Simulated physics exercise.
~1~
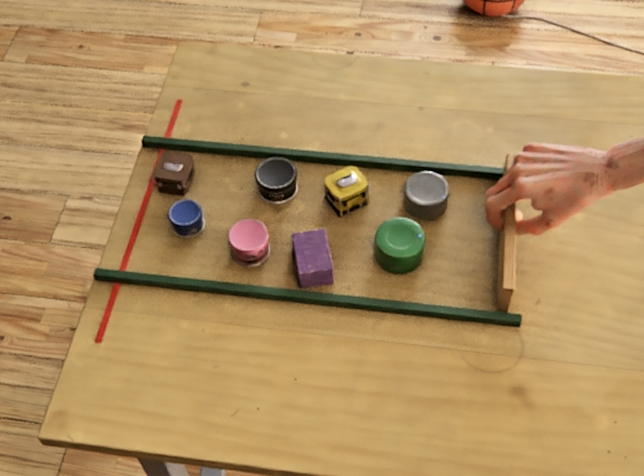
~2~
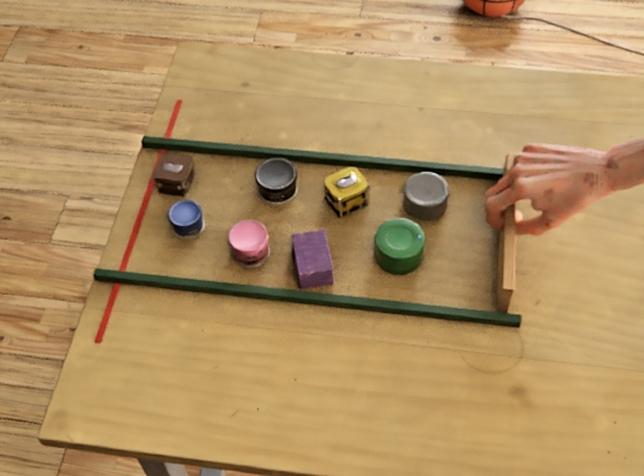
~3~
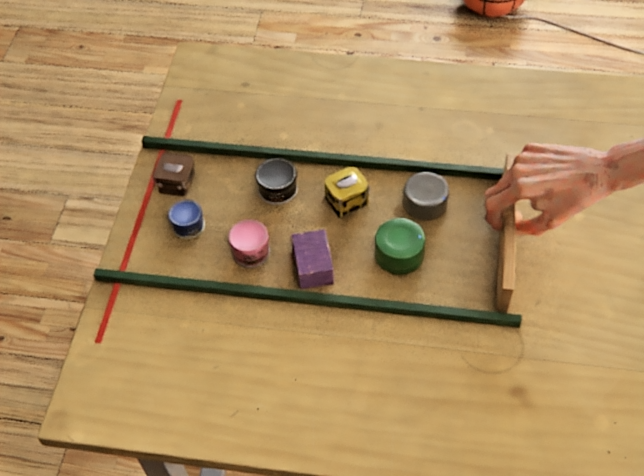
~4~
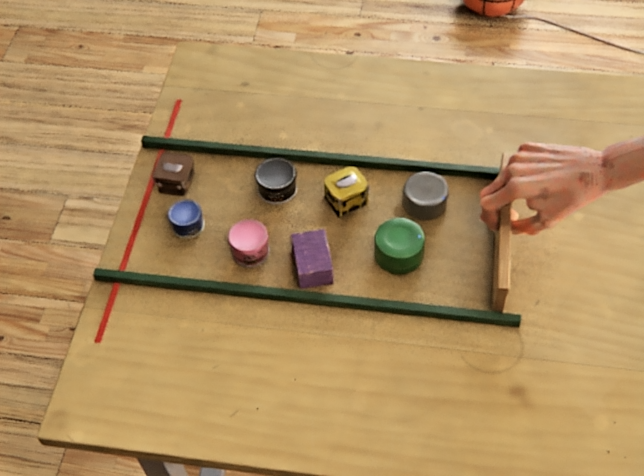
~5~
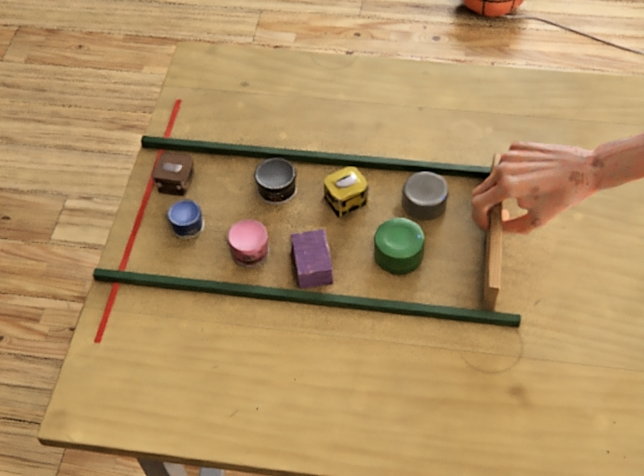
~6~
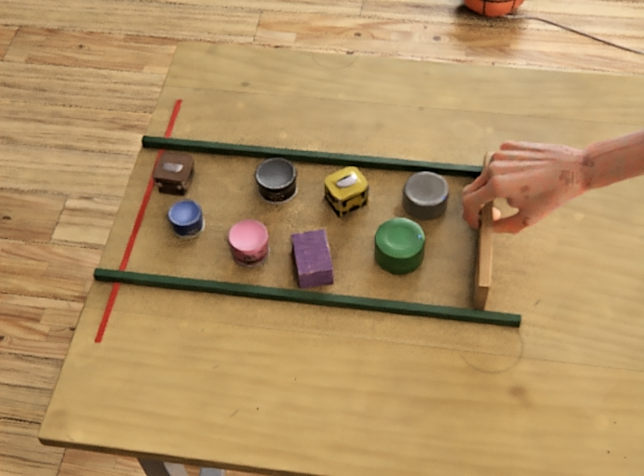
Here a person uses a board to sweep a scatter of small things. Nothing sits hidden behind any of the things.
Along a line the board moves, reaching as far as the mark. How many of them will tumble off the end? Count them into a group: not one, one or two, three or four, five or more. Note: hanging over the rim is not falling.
Group: Five or more.
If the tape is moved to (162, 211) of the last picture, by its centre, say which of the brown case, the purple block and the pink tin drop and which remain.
Note: Brown case drops down; purple block remains; pink tin drops down.
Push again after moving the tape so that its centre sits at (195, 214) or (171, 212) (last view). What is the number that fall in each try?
Per try: 2; 5.
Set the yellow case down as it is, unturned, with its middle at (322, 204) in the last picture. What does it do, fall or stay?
What happens is that the yellow case leaves.
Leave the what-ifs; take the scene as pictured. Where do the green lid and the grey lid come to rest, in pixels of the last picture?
Reading them off: First (114, 209); then (131, 169).
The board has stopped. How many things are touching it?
In total, 3.
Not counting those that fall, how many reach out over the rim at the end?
That comes to 3 of them.
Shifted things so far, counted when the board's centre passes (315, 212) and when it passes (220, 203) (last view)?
First position 6; second position 8.
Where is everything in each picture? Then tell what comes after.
Brown case (175, 174); blue tin (187, 219); pink tin (250, 243); board (507, 231); tape (143, 209), in the first frame.
Blue tin (187, 220); black tin (277, 181), in the second frame.
Pink tin (250, 244); grey lid (426, 197), in the third frame.
Brown case (175, 174); purple block (312, 259), in the fourth frame.
Blue tin (186, 219); yellow case (346, 191), in the fifth frame.
Brown case (175, 174); blue tin (187, 219); pink tin (249, 243); board (485, 229); tape (143, 209), in the sixth frame.
A little later, none off yet; brown case at rest near (175, 174); blue tin at rest near (187, 219); pink tin at rest near (249, 243).
Next, none off yet; brown case shifted a little near (158, 174); blue tin at rest near (186, 219); pink tin shifted about its own width near (207, 238).
Later still, one off so far; brown case dropping near (118, 280); blue tin shifted well along near (136, 200); pink tin shifted well along near (124, 227).
When it is over, the number that fall off is five or more; down, yellow case, black tin, pink tin, blue tin and brown case.
